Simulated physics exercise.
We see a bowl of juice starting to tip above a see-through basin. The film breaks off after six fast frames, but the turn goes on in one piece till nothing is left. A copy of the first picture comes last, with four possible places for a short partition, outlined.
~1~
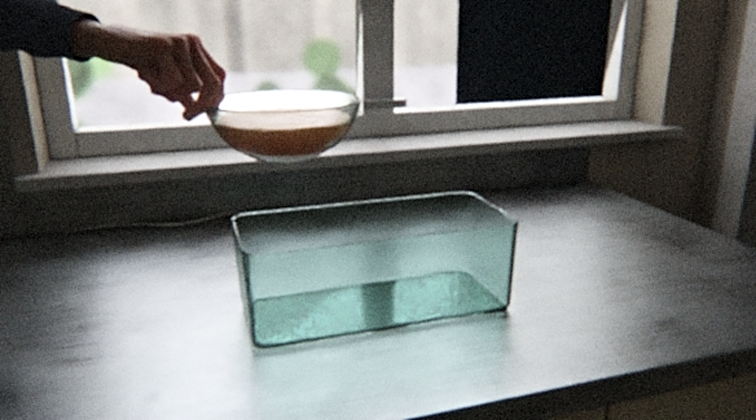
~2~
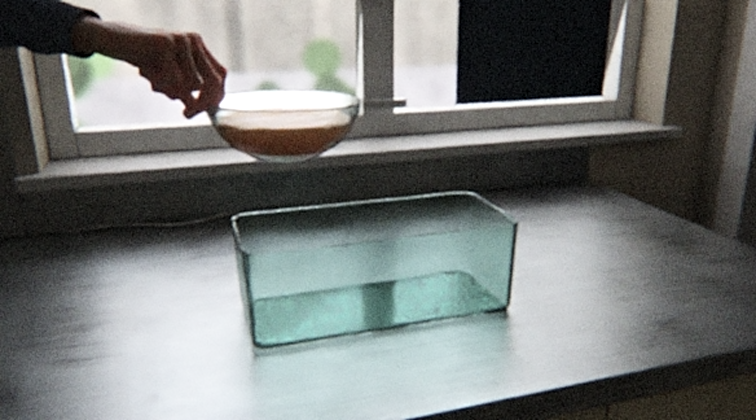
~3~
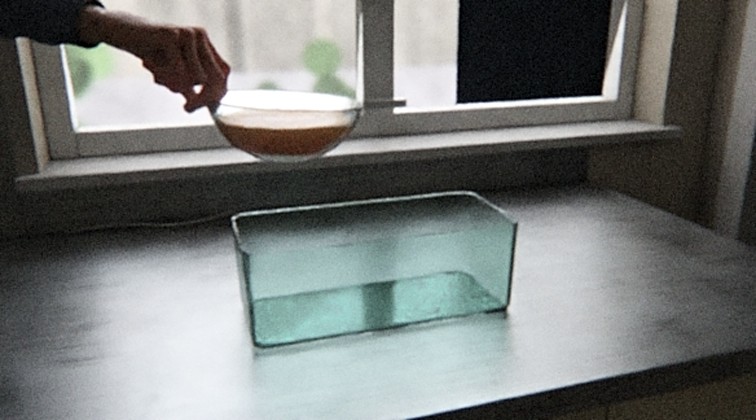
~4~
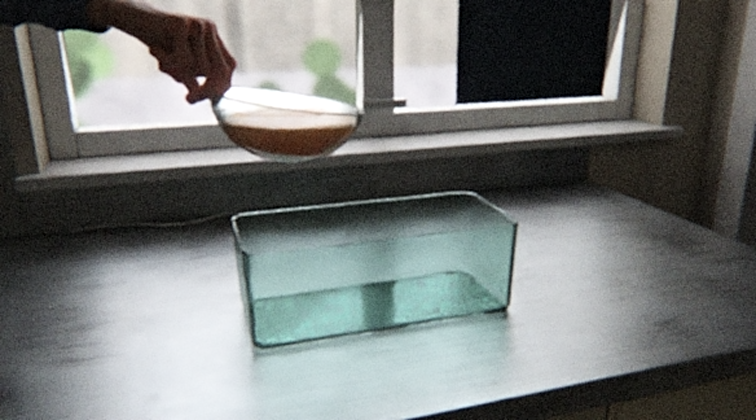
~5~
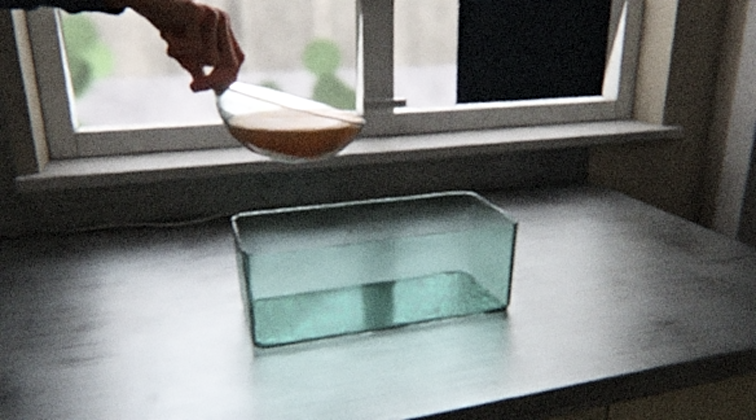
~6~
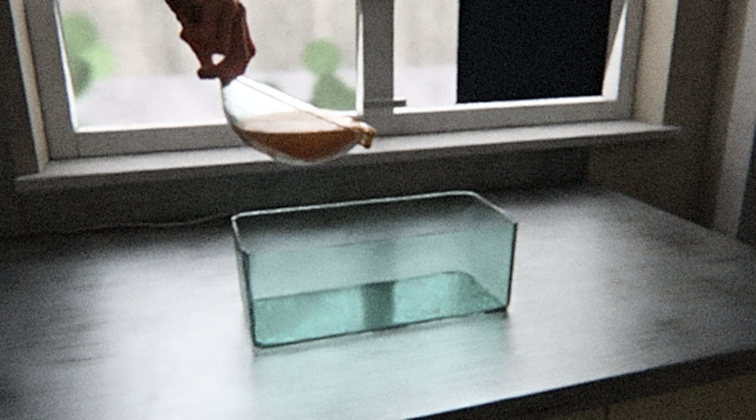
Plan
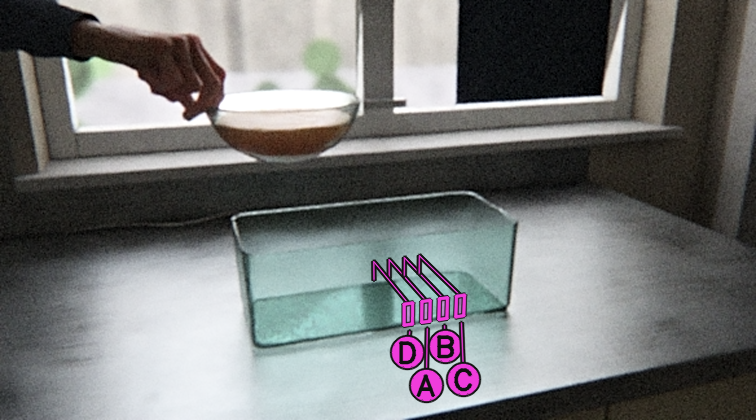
The clip opens on a hand holding a clear bowl of amber juice level above a see-through, green-tinted basin on a table by a window. The hand rises and tilts the bowl gradually down to the right, the juice shifts toward the lower rim, and a little of it comes over the lip.
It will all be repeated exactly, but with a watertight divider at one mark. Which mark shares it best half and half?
Slot A does it best.
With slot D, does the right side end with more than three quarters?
No.
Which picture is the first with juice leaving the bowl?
Picture 6.
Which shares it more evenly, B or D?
That would be D.
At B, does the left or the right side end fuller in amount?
More ends on the left.
On the marked copy, A at (427, 328); B at (444, 325); C at (461, 322); D at (409, 331).
With A, about 51 % ends left of the wall and 49 % right of it.
With B, about 87 % ends left of the wall and 13 % right of it.
With C, about 88 % ends left of the wall and 12 % right of it.
With D, about 35 % ends left of the wall and 64 % right of it.
